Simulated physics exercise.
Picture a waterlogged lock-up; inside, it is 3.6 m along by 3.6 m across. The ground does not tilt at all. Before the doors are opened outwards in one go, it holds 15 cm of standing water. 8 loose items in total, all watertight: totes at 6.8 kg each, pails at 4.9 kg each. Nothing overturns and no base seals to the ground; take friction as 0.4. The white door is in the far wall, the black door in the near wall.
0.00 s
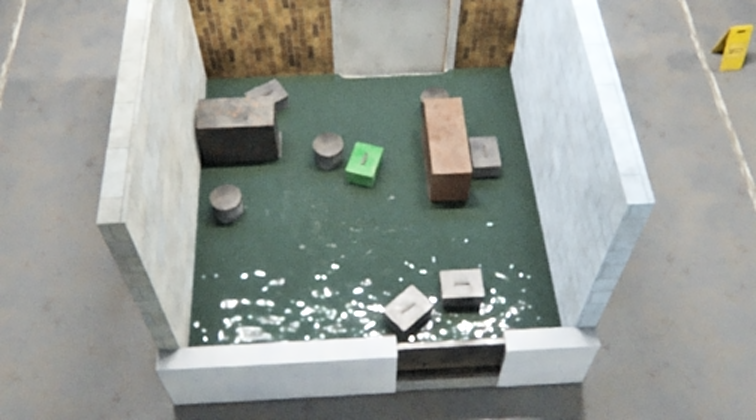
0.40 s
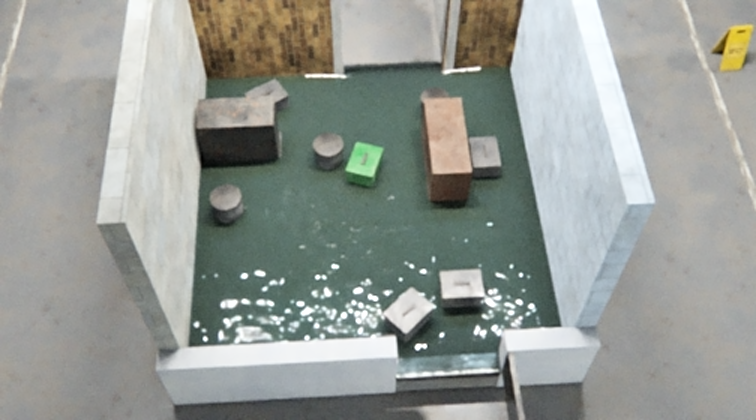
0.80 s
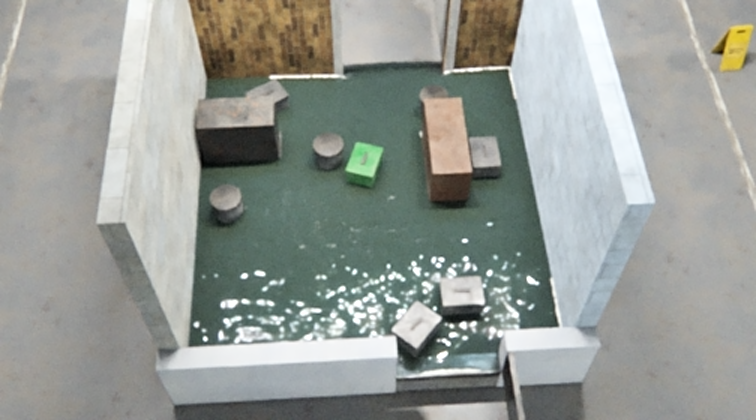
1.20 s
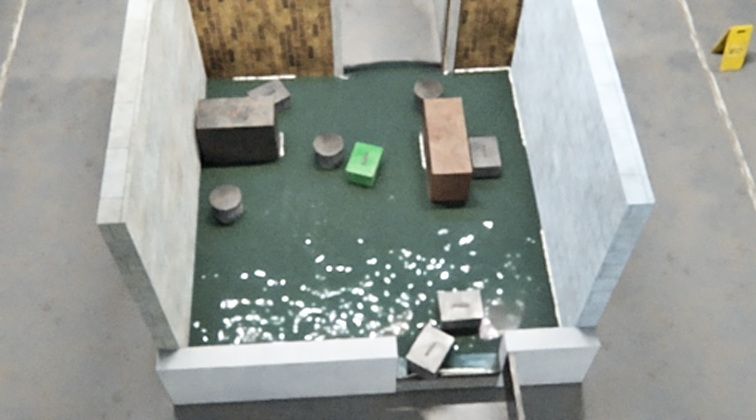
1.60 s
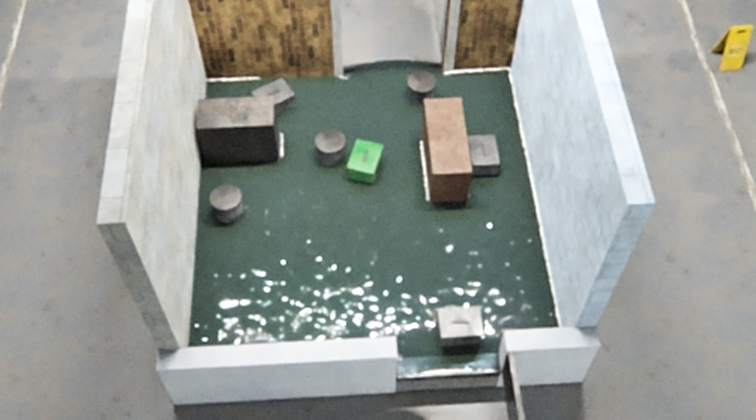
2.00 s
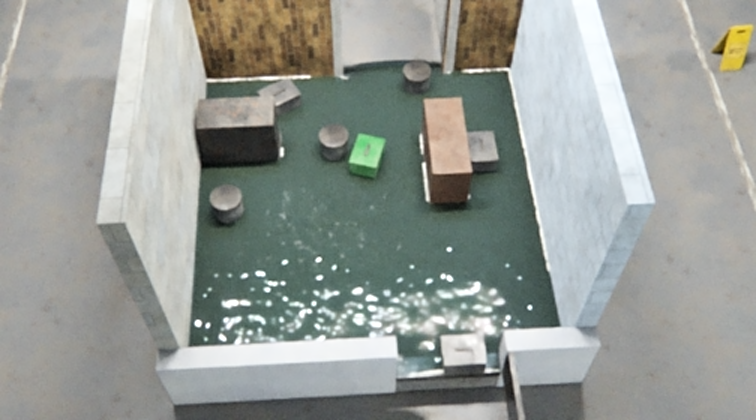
At first, grey boxes, round pails and a green tote sit in a flooded, walled room with both doors shut. The doors open, and two grey boxes drift to the near doorway, one passing out of sight. Meanwhile, a pail slides towards the far opening and the green tote shifts slightly.
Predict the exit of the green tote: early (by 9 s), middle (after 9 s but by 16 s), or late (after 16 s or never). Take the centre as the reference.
It leaves earlier than both times.
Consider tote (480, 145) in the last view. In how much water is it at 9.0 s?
Depth: Near 6 cm.
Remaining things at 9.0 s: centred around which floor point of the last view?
It sits at about (345, 153).
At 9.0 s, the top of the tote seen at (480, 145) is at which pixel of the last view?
Somewhere around (424, 84), I'd say.
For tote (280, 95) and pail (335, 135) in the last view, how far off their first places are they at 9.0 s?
The first is washed out and the second is gone out.
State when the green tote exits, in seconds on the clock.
Somewhere near 7.0 s.
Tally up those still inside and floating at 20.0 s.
0 at that moment.
After 4.0 s the green tote is near (384, 127), 0.5 m from its start, afloat; 3 of 8 are out; 5 afloat.
After 9.0 s the green tote has gone out (at 7.0 s); 6 of 8 are out; 2 afloat.
After 16.0 s the green tote has gone out (at 7.0 s); 7 of 8 are out; 0 afloat.
After 20.0 s the green tote has gone out (at 7.0 s); 7 of 8 are out; 0 afloat.
